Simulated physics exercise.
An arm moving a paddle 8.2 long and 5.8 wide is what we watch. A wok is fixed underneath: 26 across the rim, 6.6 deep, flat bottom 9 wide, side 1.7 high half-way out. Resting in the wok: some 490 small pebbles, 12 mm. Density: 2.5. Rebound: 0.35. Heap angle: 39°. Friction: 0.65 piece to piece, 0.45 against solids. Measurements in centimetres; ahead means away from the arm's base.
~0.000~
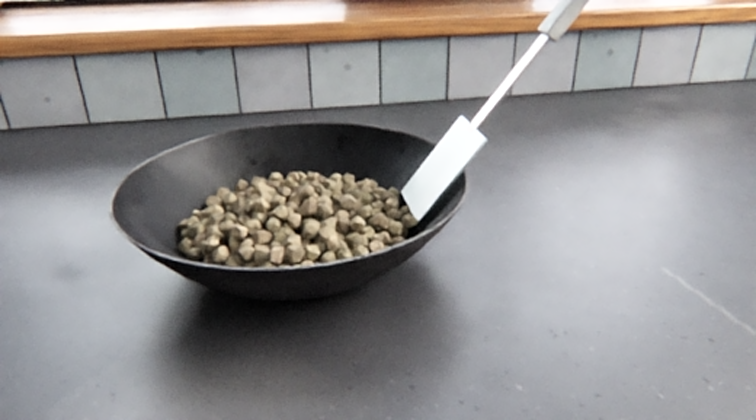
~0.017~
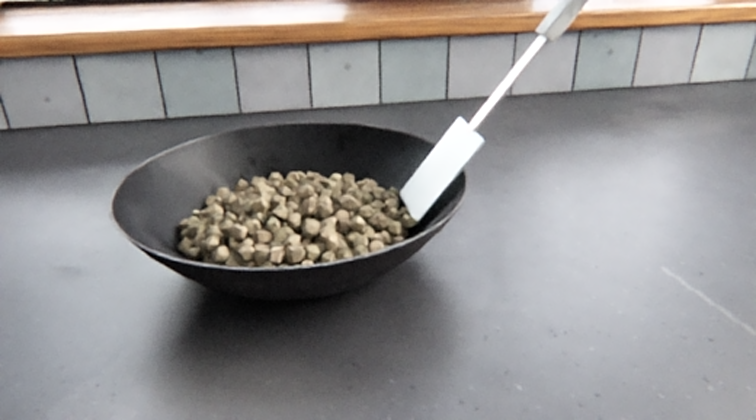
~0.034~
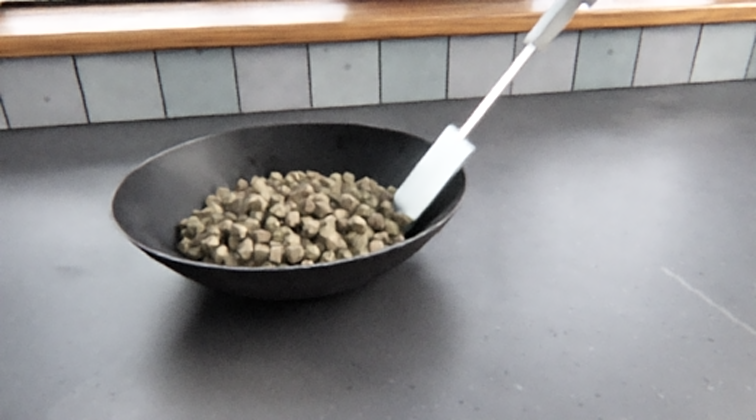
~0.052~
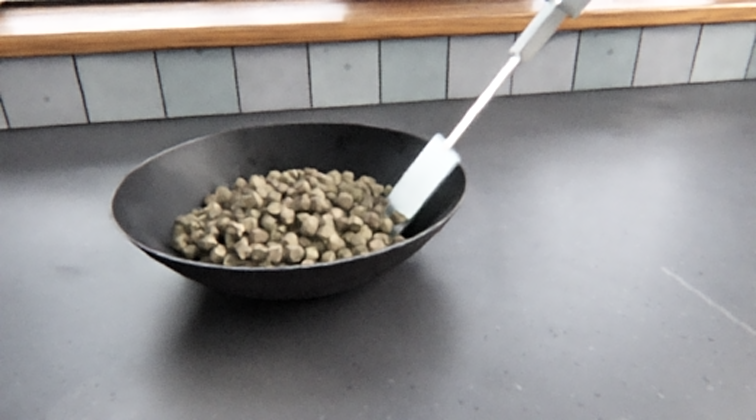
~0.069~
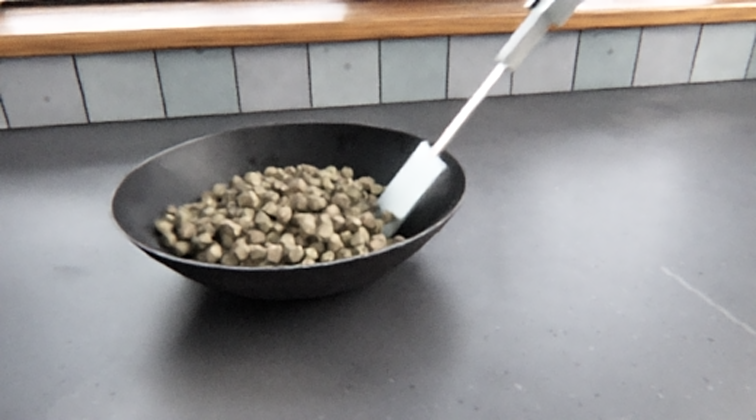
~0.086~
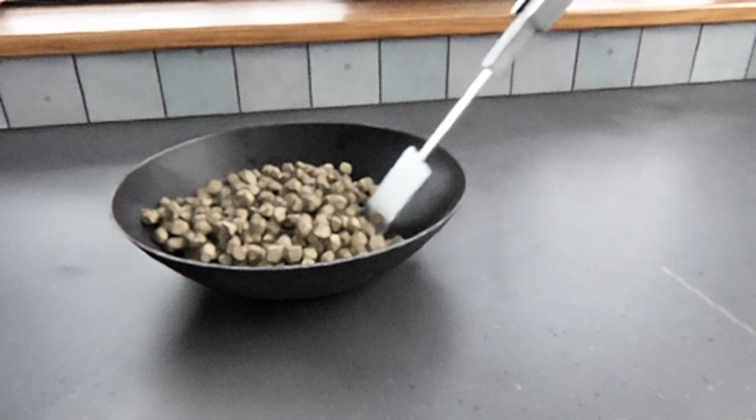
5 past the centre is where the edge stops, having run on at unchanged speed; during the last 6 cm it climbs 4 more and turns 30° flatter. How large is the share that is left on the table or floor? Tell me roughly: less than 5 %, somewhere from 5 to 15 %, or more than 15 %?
Less than 5 %.
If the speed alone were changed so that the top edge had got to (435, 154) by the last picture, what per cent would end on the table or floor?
I'd say around 0 per cent.
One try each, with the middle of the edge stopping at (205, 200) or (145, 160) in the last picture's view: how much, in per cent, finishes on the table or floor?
About 10 and 35 per cent.
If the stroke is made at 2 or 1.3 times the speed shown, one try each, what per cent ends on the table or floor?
Try one about 10 %, try two about 0 %.
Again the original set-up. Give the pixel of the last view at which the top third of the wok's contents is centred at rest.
(190, 205).
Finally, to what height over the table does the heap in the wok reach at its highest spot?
Peak at rest, approximately 8.0 centimetres.
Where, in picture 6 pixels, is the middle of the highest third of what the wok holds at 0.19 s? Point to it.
Centre: Approx. (204, 204) in the last view.
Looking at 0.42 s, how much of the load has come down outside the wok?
Share at that moment: Roughly 2 %.
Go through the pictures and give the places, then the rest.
The first picture shows the paddle top edge at (474, 127), sloping 52°; upper third of the load around (297, 215), from x 185 to 410, top at y 175; 494 in the wok.
The second picture shows the paddle top edge at (472, 129), sloping 52°; upper third of the load around (297, 214), from x 185 to 410, top at y 175.
The third picture shows the paddle top edge at (462, 137), sloping 52°; upper third of the load around (295, 215), from x 185 to 405, top at y 175.
The fourth picture shows the paddle top edge at (448, 147), sloping 52°; upper third of the load around (294, 213), from x 180 to 400, top at y 175.
The fifth picture shows the paddle top edge at (434, 154), sloping 52°; upper third of the load around (283, 210), from x 165 to 400, top at y 170.
The sixth picture shows the paddle top edge at (420, 160), sloping 52°; upper third of the load around (269, 209), from x 150 to 400, top at y 170; 494 in the wok.
After 0.14 s, sloping 51°, highest piece 7 above the table; 494 in the wok.
After 0.19 s, sloping 37°, highest piece 8 above the table; 494 in the wok.
After 0.42 s, sloping 22°, highest piece 8 above the table; 486 in the wok, 6 on the table or floor, 2 on the blade or in flight.
After 1.47 s, sloping 22°, highest piece 7 above the table; 486 in the wok, 8 on the table or floor.
In the end, 486 in the wok, 8 on the table or floor. That is 2 % on the table or floor.
